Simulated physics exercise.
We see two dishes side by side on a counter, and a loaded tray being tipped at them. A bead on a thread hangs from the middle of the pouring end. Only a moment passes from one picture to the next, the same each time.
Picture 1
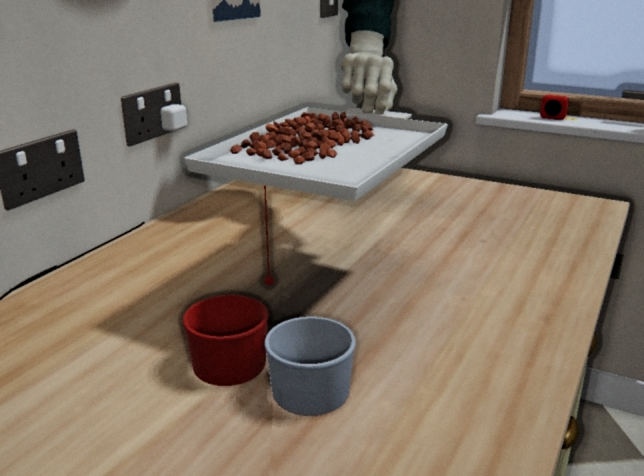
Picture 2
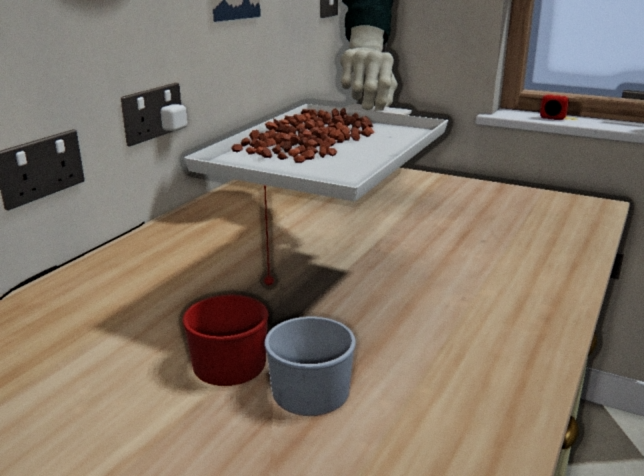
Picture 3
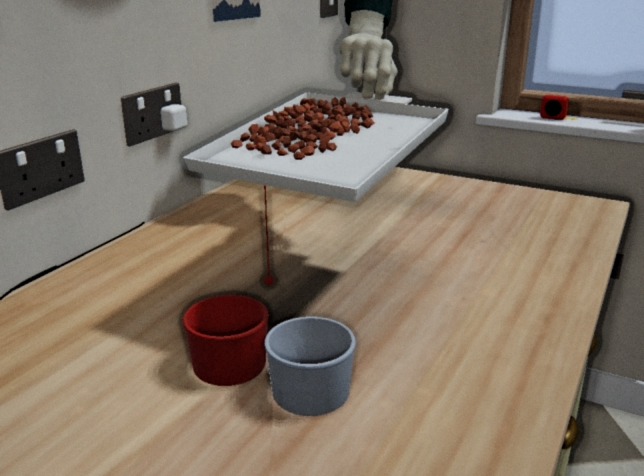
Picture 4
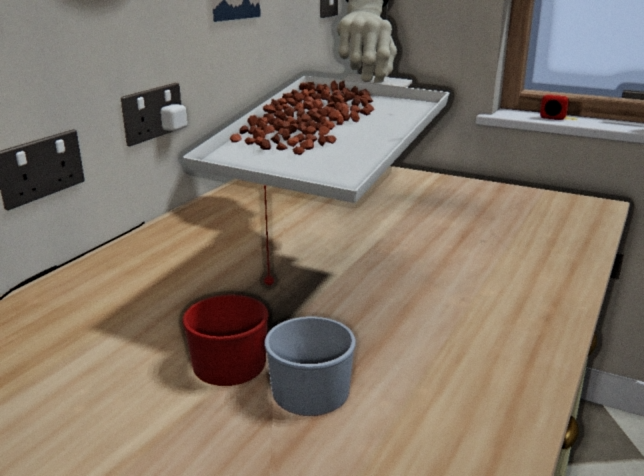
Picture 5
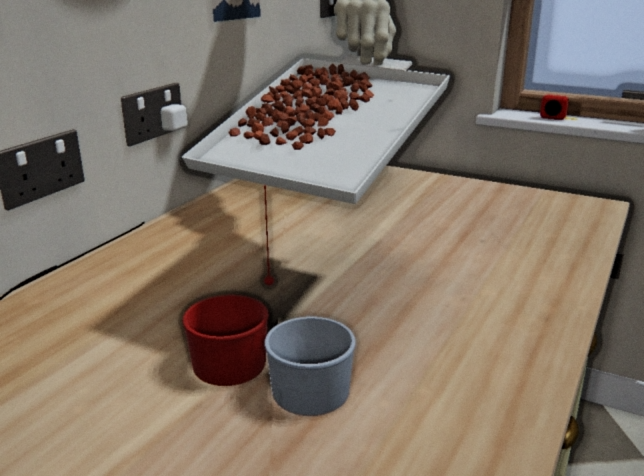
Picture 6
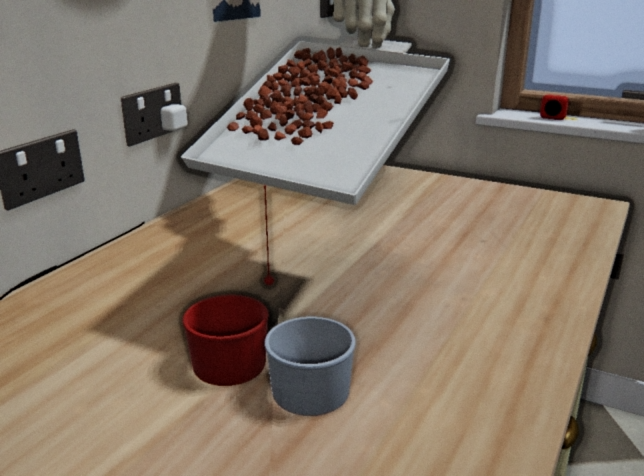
A white tray loaded with reddish-brown lumps is raised at its far end by a pale, skeletal-looking hand, seen from slightly above a wooden counter in a room with wall sockets and a window. Below its near edge, a small red bead hangs on a thread behind a red dish and a grey dish. The tray begins nearly level and slants gradually more steeply towards the viewer, its right corner lowest, while the camera stays still.
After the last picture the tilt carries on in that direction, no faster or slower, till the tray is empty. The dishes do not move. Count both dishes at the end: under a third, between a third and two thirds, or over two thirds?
Together they catch from one third to two thirds.
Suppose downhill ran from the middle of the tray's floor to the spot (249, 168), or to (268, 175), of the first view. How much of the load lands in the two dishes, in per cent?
In turn 0 and 40 in a hundred.
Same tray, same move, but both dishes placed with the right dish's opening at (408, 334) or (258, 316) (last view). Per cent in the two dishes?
Near 10 % and 40 %.
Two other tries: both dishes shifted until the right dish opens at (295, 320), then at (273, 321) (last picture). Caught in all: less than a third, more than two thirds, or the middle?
The first try: The middle third. The second: In the middle band.
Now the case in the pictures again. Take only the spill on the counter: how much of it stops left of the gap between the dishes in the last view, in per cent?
About 60 per cent.
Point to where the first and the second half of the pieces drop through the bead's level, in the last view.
Early half (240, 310), late half (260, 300).
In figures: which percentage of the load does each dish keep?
Left dish: 30 %, right dish: 20 %.
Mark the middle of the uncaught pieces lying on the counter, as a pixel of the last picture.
Around (224, 419).
Soon, tray tipped steeply; most on the tray; a small part in the air.
A while on, tray tipped right over; about a quarter on the tray; a small part in the right dish; about a quarter in the left dish; about a third outside both; a small part in the air.
Towards the end, tray tipped past a quarter turn; about a quarter in the right dish; about a third in the left dish; about half outside both.
Finally, tray tipped past a quarter turn; about a quarter in the right dish; about a third in the left dish; about half outside both.
